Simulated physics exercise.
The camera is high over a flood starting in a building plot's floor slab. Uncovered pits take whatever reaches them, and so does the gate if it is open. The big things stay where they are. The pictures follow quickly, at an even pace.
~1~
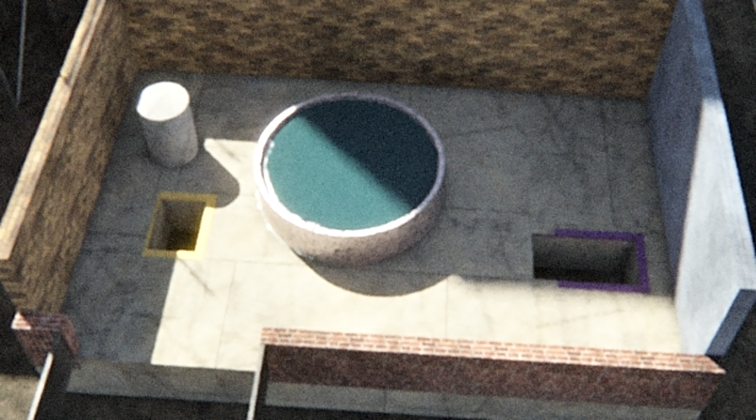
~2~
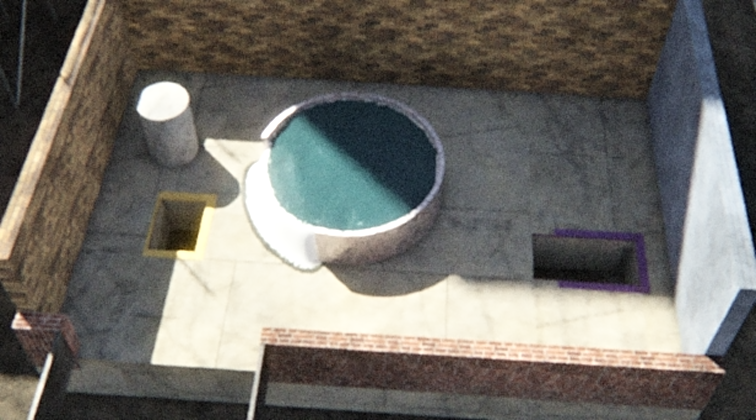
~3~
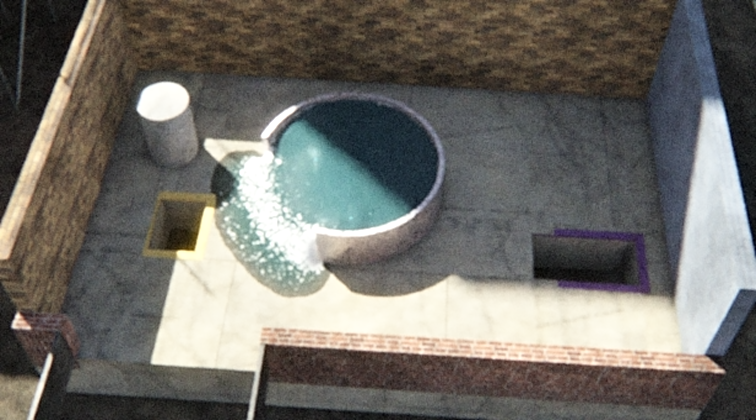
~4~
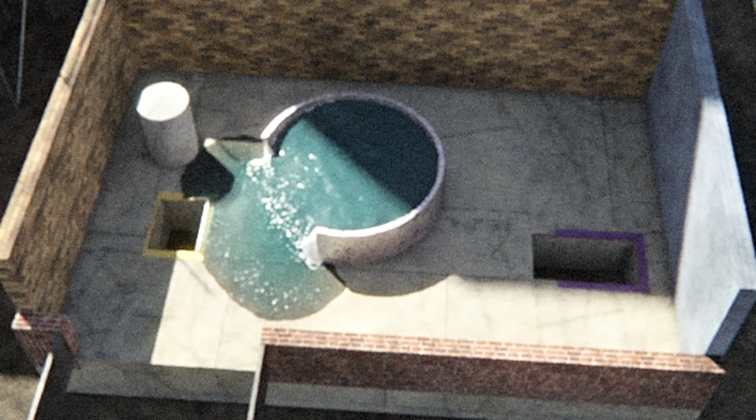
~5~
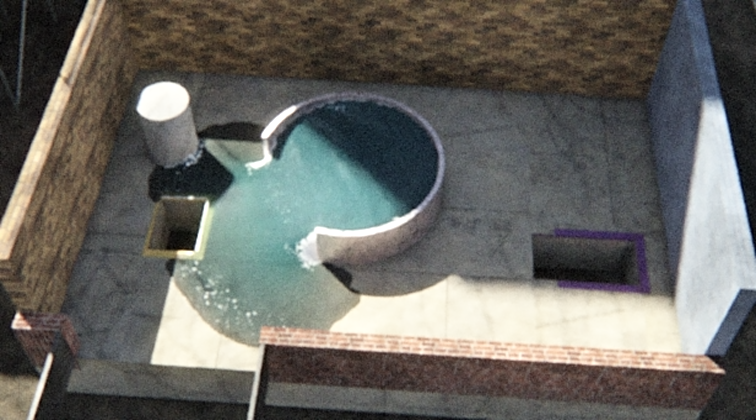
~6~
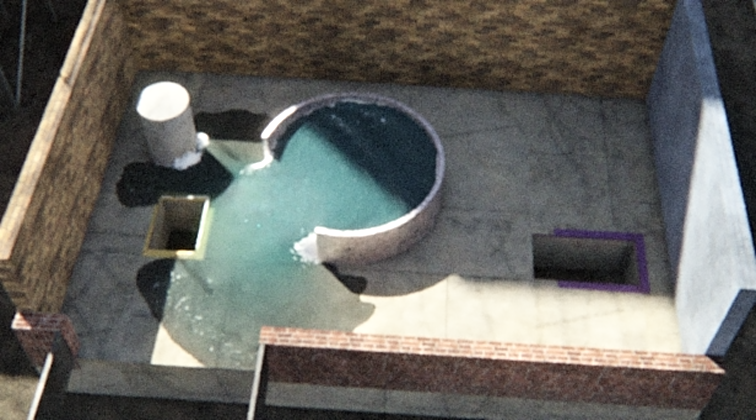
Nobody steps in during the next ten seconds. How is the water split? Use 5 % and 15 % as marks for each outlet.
In the end: The gate takes over 15 %; the purple pit takes under 5 %; the yellow pit takes over 15 %.
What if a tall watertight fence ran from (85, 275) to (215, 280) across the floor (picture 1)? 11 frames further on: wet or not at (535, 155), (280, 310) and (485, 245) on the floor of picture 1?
In turn: Dry, flooded, dry.
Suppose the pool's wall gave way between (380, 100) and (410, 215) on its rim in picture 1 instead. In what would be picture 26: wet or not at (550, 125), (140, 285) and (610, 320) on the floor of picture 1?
One after the other: Awash, not flooded, wet.
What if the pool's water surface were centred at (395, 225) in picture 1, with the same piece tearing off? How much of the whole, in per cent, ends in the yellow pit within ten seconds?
Parts in a hundred: Yellow 20.
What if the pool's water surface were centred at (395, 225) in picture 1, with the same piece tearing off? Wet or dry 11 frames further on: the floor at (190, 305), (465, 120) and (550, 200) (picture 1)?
As listed: Wet, free of water, clear.
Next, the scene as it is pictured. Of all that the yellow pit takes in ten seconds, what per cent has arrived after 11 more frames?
Some 40 per cent.
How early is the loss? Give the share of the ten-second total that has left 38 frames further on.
I make it 85 per cent.
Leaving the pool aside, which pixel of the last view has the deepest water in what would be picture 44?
Near (176, 280).
A moment on, water covers 30 % of the floor; the gate 3 %, the purple pit 0 %, the yellow pit 8 %.
Next, water covers 35 % of the floor; the gate 9 %, the purple pit 0 %, the yellow pit 16 %.
Then, water covers 35 % of the floor; the gate 18 %, the purple pit 0 %, the yellow pit 24 %.
Later, water covers 45 % of the floor; the gate 29 %, the purple pit 0 %, the yellow pit 33 %.
In the end, water covers 55 % of the floor; the gate 35 %, the purple pit 0 %, the yellow pit 39 %.
